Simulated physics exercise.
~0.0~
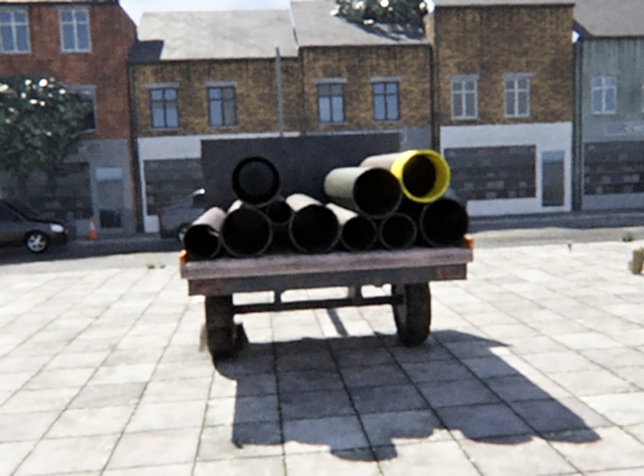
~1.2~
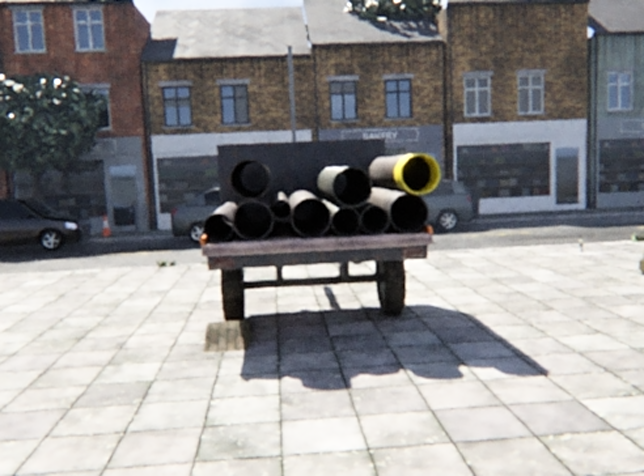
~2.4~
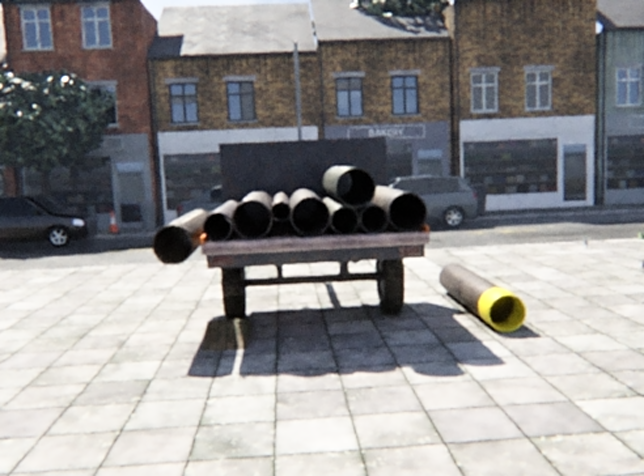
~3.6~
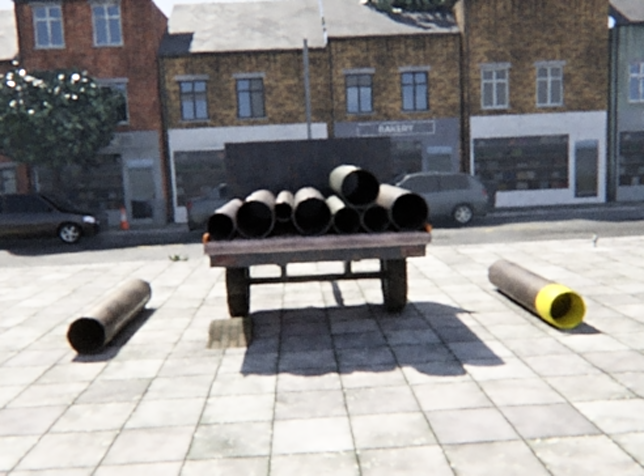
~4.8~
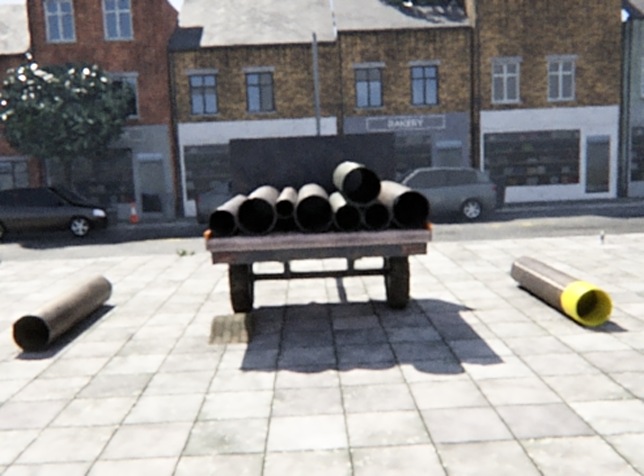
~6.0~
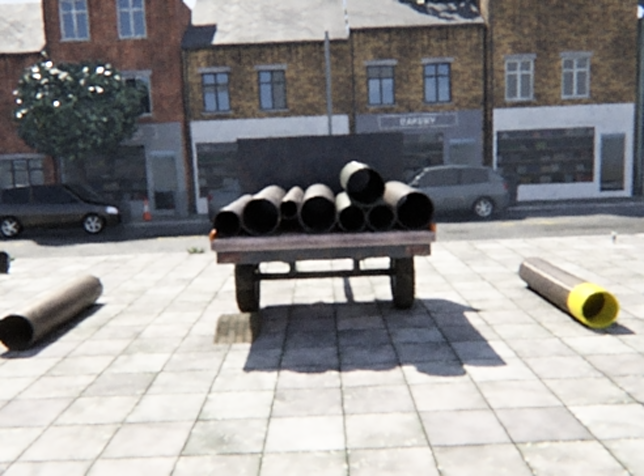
On a paved square across from a row of brick shops, a flat trailer stacked with dark pipes and one yellow-ended pipe jolted, and the yellow-ended one dropped off the right side, then another fell off the left, leaving both lying on the ground.
